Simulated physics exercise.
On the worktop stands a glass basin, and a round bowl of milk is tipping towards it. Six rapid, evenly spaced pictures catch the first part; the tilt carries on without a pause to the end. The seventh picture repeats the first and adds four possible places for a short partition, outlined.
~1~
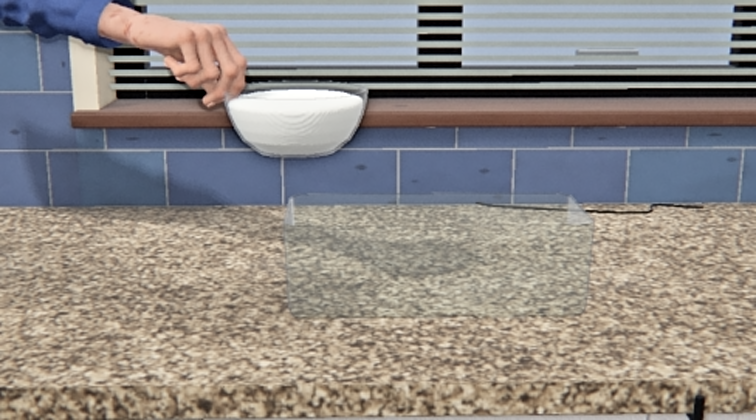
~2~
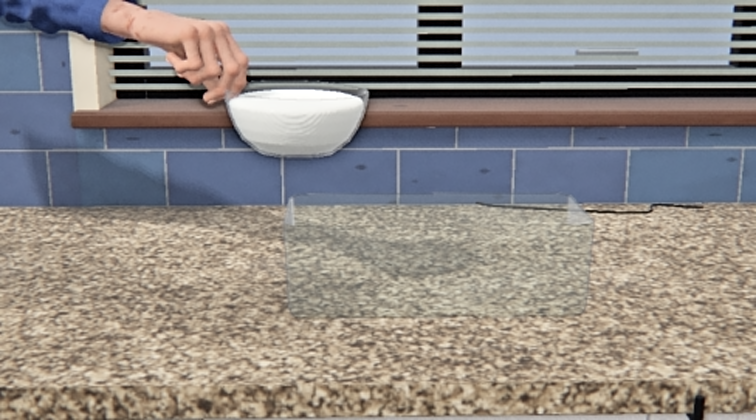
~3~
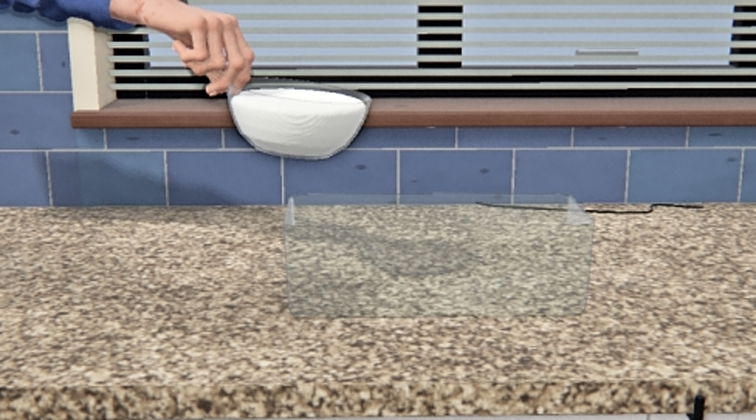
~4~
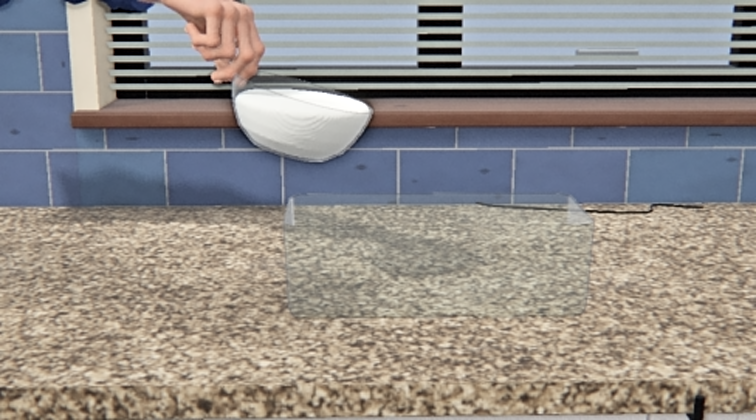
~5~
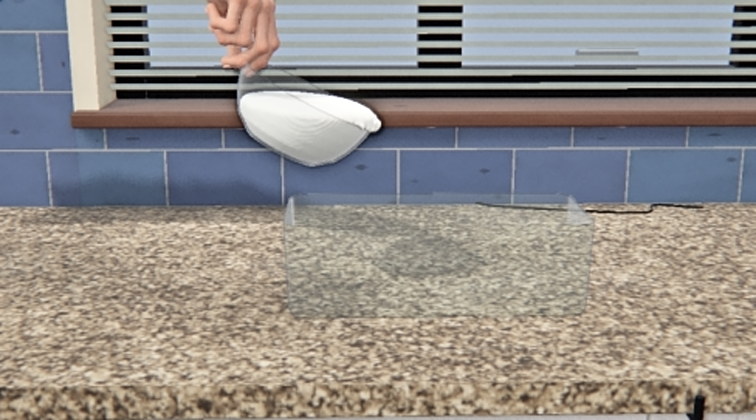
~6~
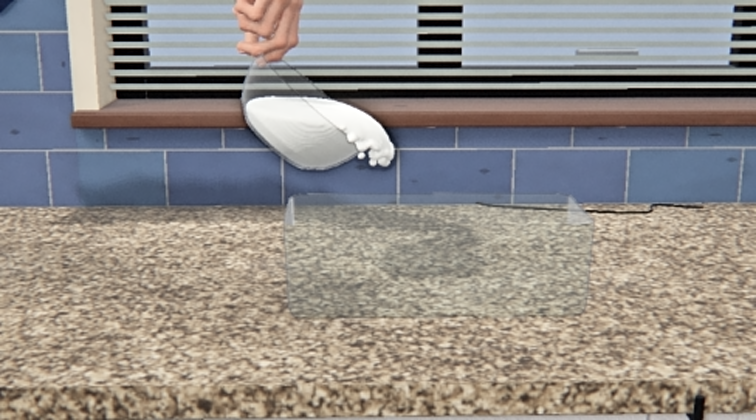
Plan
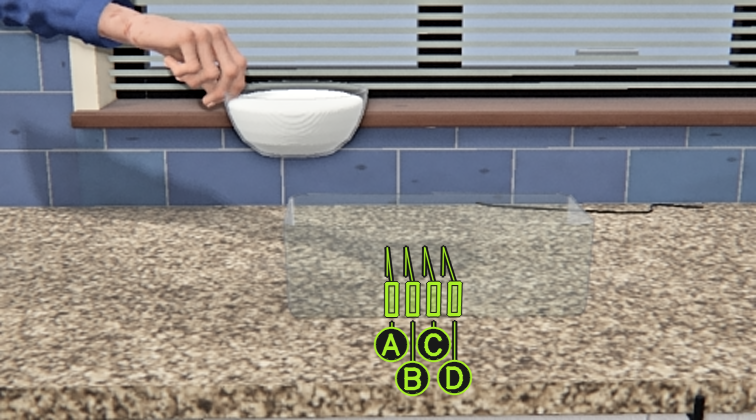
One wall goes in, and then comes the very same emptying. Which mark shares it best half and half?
The answer is position B.
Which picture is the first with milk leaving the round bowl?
Picture 5.
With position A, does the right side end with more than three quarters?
No.
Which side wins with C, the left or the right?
More ends on the left.
On the marked copy, A at (391, 322); B at (412, 322); C at (433, 322); D at (454, 321).
With A, about 35 % ends left of the wall and 63 % right of it.
With B, about 49 % ends left of the wall and 46 % right of it; 5 % is lost outside.
With C, about 67 % ends left of the wall and 27 % right of it; 6 % is lost outside.
With D, about 74 % ends left of the wall and 22 % right of it; 4 % is lost outside.
